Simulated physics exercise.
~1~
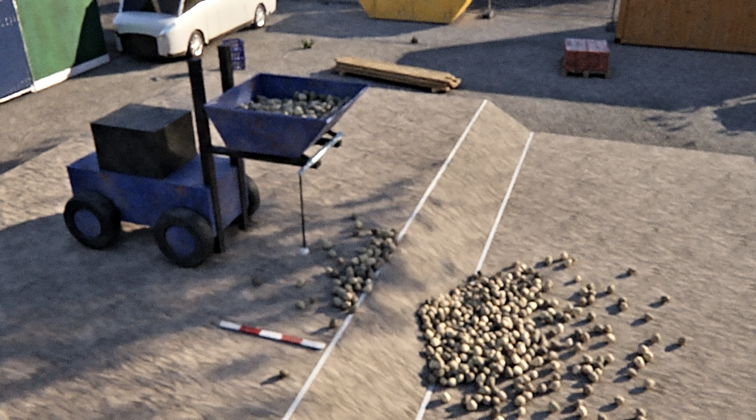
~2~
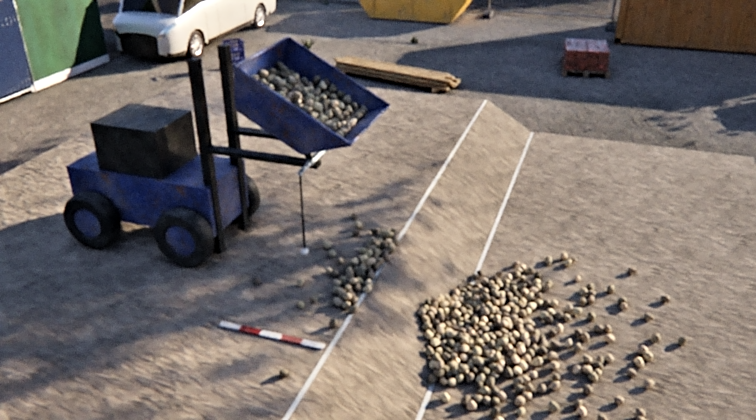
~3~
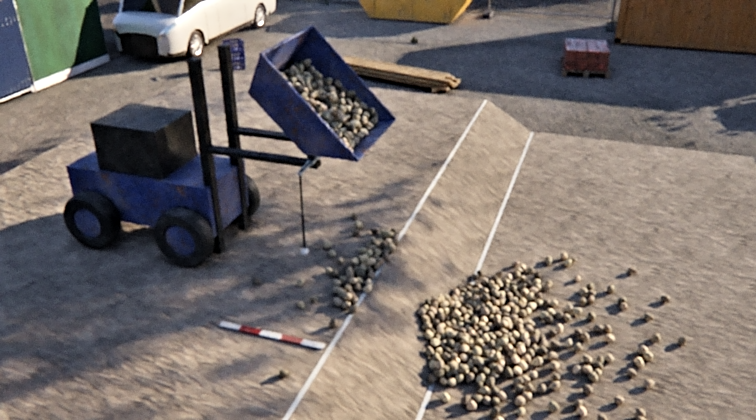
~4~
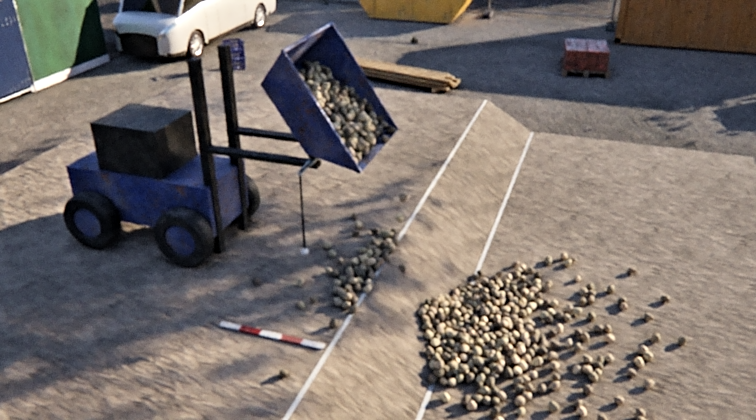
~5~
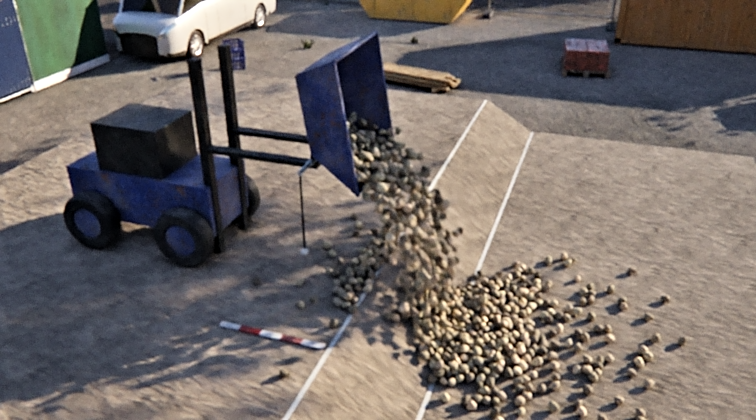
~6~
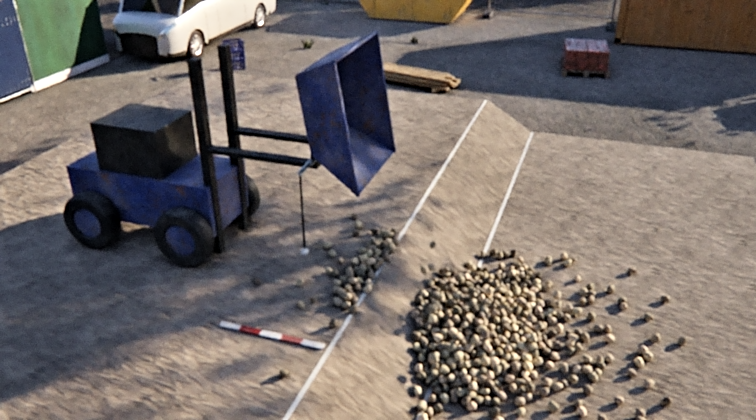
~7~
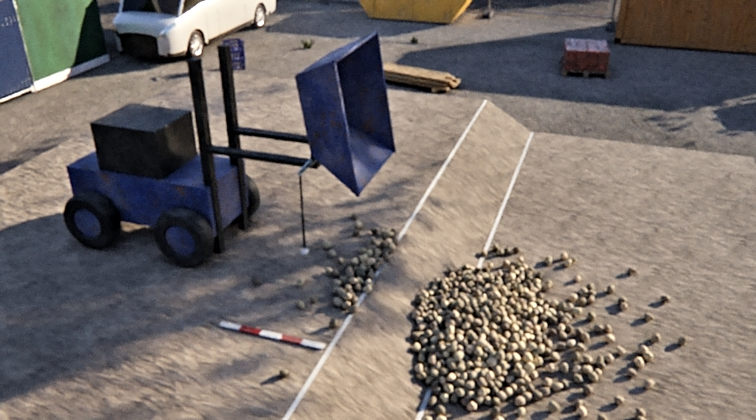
In a sunlit yard, a blue forklift tips its skip in stages, spilling cobbles down a bank onto an earlier pile.
